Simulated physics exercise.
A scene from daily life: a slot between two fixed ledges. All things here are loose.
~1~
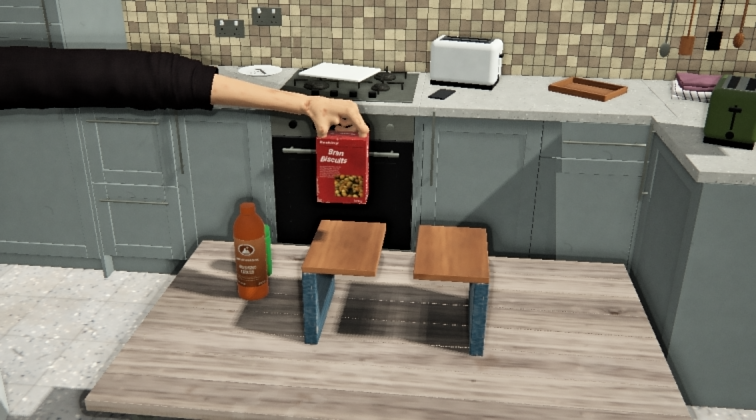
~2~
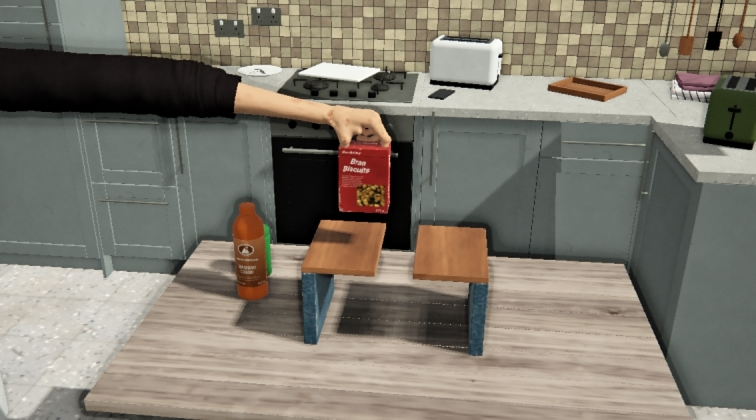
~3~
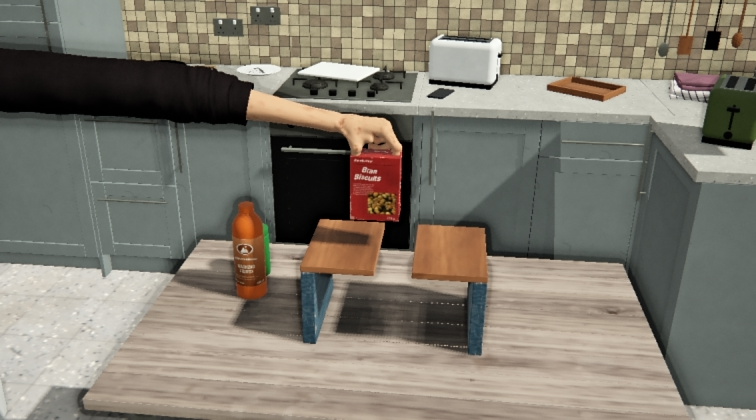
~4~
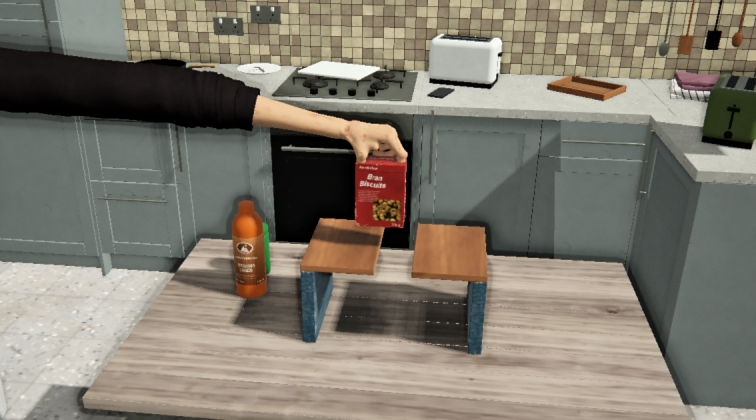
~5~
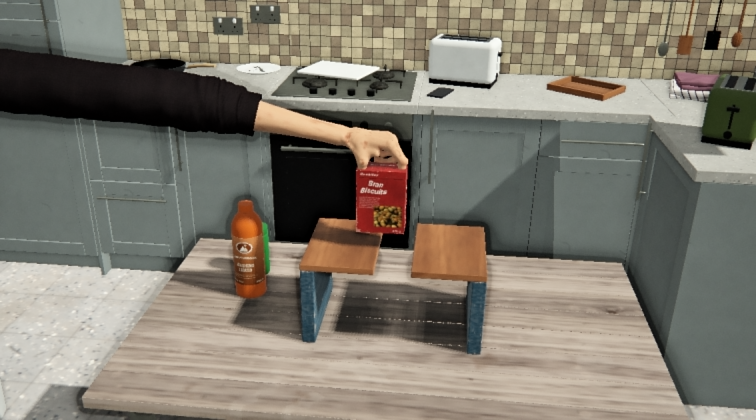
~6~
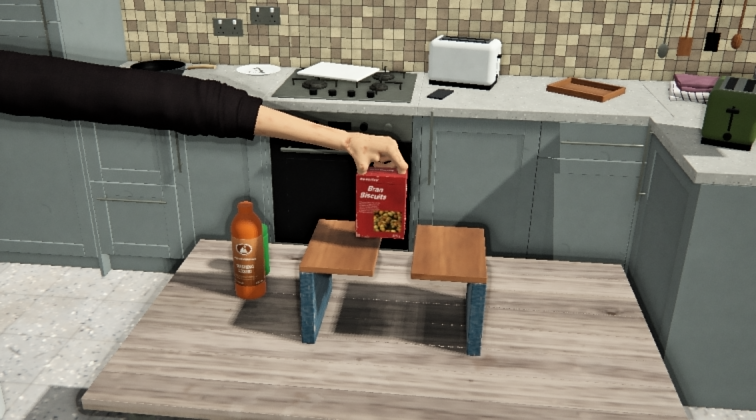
A hand at the end of a black-sleeved arm reaches in from the left, holding a red packet of biscuits above a pale wooden table in a grey kitchen, seen from the front and slightly above. Two small brown-topped stands with blue legs sit mid-table, an orange bottle and something green to their left. The hand carries the packet rightward and downward, slowing over the gap between the stands, while the camera stays still.
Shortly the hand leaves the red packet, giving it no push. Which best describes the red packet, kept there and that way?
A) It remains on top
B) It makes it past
It remains on top.
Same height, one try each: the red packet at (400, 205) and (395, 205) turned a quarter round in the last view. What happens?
Try 1: Stuck. Try 2: Falls through.
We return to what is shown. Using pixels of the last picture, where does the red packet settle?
End position, last frame: About (405, 227).
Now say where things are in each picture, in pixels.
On its way; red packet (343, 167), in the first picture.
On its way; red packet (365, 177), in the second picture.
On its way; red packet (376, 185), in the third picture.
On its way; red packet (381, 191), in the fourth picture.
On its way; red packet (382, 198), in the fifth picture.
Poised above the slot; red packet (381, 203), in the sixth picture.
Then, 0.30 s on from there, red packet turned 5° from how it was put near (384, 216).
Then, 0.50 s on from there, red packet turned 48° from how it was put near (404, 226).
In the end, toppled on the stand or table, red packet; the other 2 unmoved. At the end, from the last picture's camera, red packet near (405, 227). The packet is caught.
